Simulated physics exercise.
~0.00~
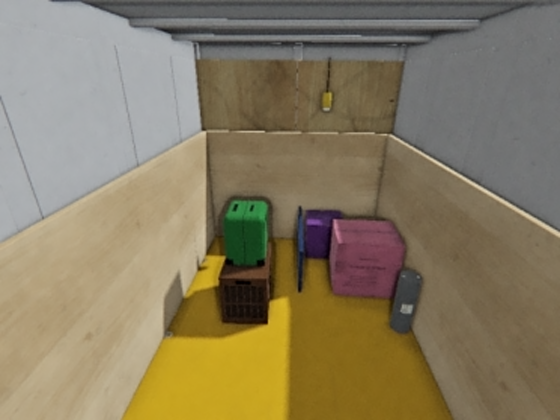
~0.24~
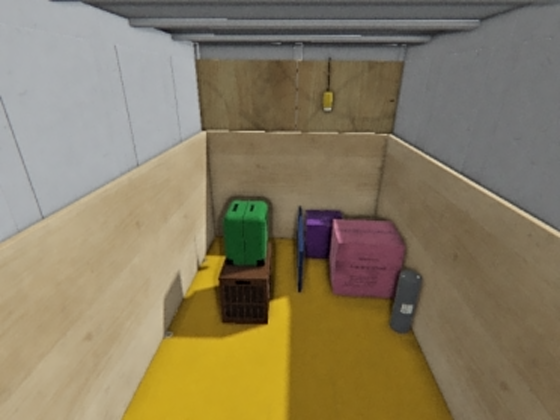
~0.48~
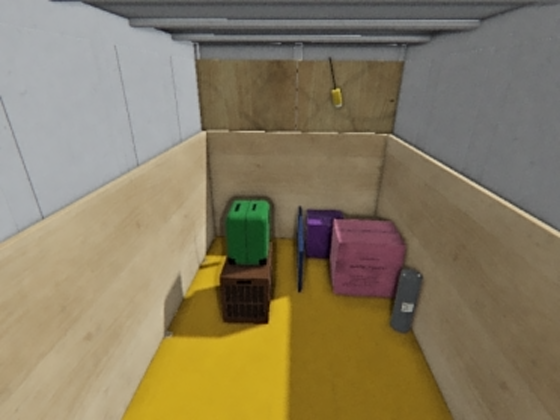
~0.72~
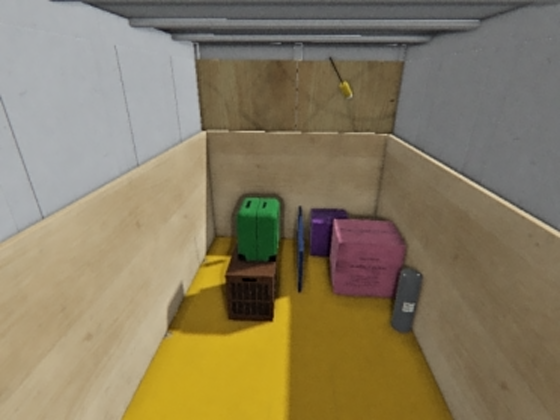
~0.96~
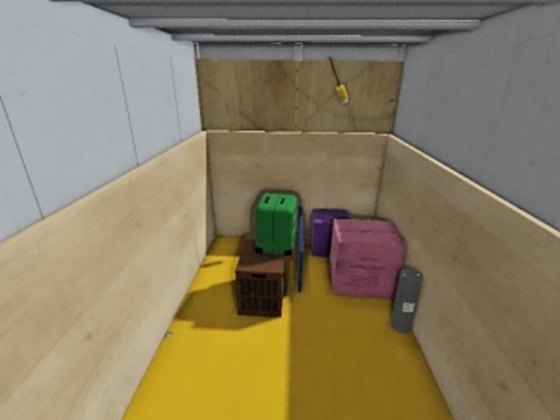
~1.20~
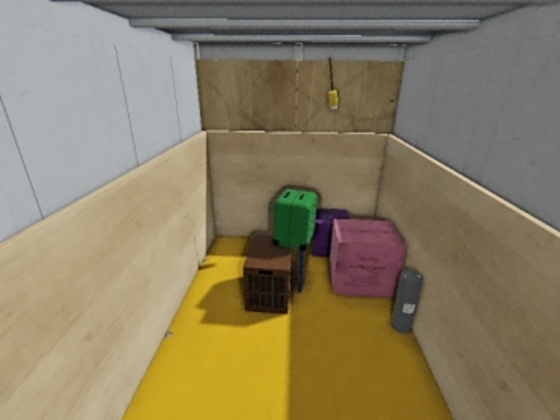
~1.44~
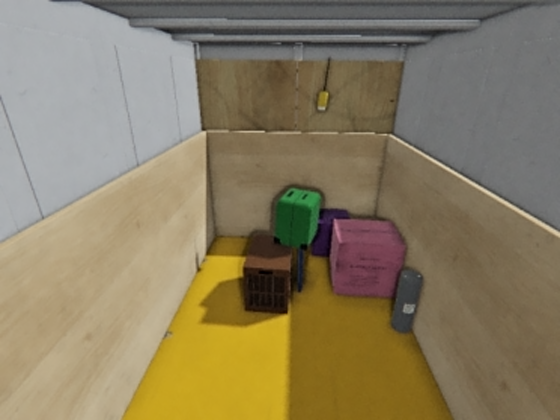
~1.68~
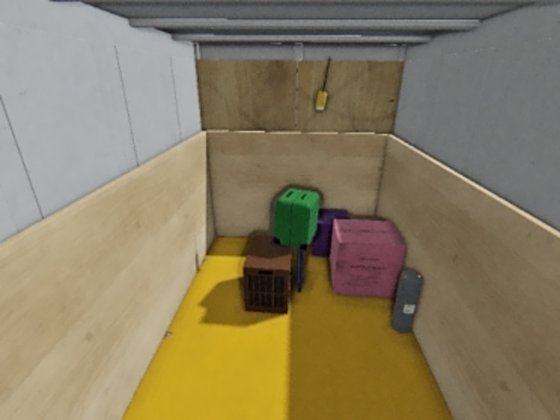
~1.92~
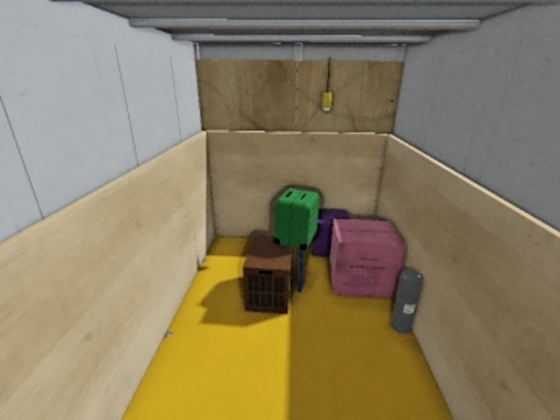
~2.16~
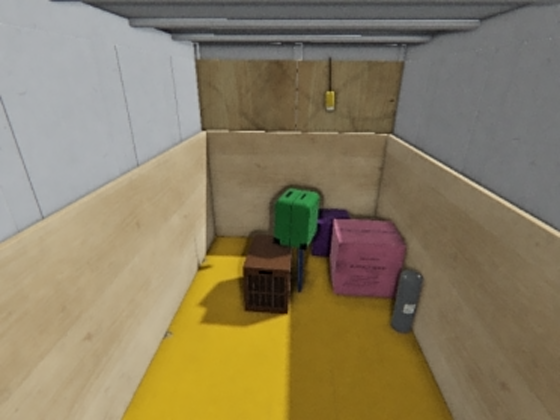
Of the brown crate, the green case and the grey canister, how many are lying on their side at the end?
None of them are lying on their side. The brown crate, the green case and the grey canister all still stand upright at the end.
A green case and a brown crate slide right and stop upright, beside a still pink box.
